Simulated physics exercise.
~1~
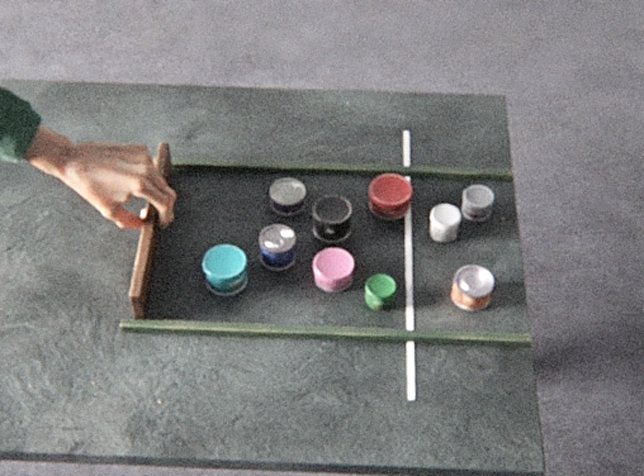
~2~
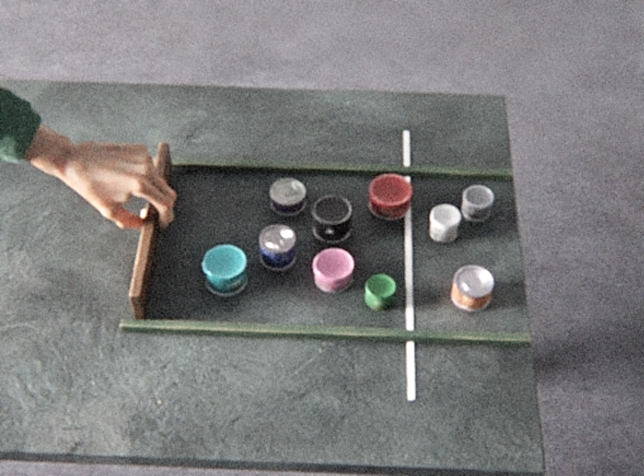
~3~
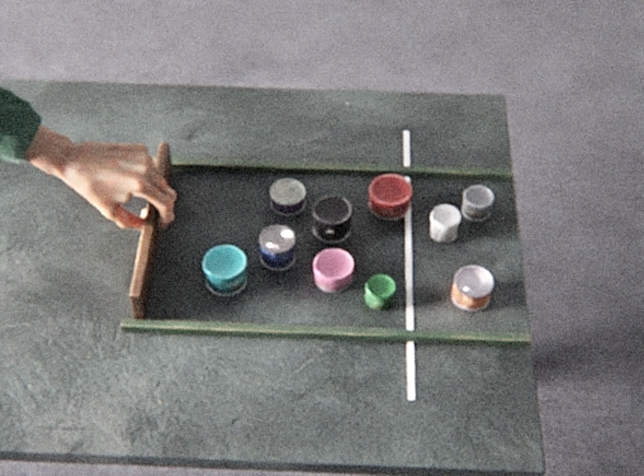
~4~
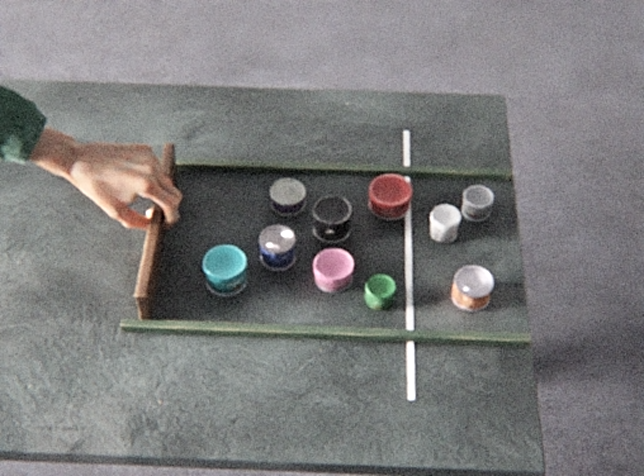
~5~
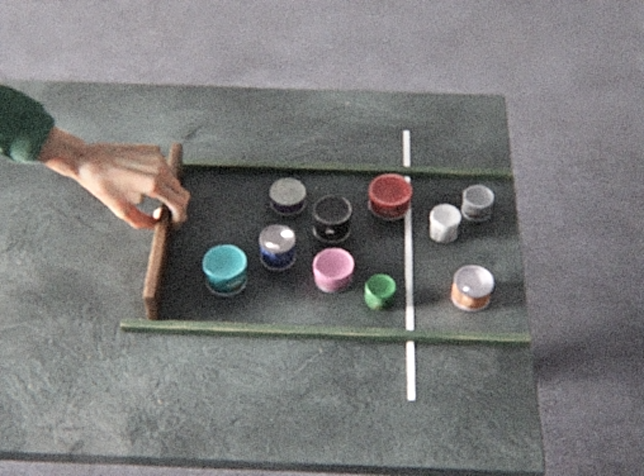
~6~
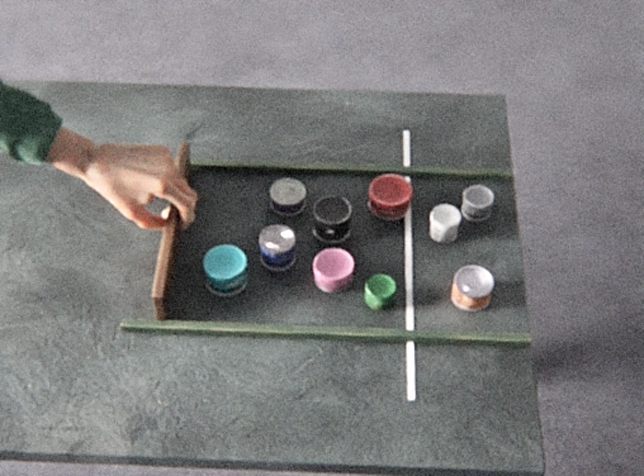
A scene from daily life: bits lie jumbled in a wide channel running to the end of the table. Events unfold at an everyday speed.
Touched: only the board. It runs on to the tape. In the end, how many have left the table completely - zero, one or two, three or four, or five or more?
In the end, zero have left it.
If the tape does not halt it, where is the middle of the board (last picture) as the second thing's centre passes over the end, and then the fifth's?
Earlier crossing: About (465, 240); later crossing: About (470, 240).
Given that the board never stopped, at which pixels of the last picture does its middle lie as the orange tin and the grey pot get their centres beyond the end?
The middle is at (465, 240) when it's the orange tin, and at (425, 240) when it's the grey pot.
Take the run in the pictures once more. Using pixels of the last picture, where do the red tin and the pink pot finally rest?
The red tin comes to rest at (464, 201), and the pink pot comes to rest at (461, 264).
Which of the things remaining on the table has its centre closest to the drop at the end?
Grey pot.
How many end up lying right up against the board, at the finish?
4 in contact.
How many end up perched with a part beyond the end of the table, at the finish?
0 is the number.
Early on, none off yet; grey pot at rest near (477, 204); orange tin at rest near (472, 289); white tin at rest near (445, 224).
Finally, the number that fall off is zero.
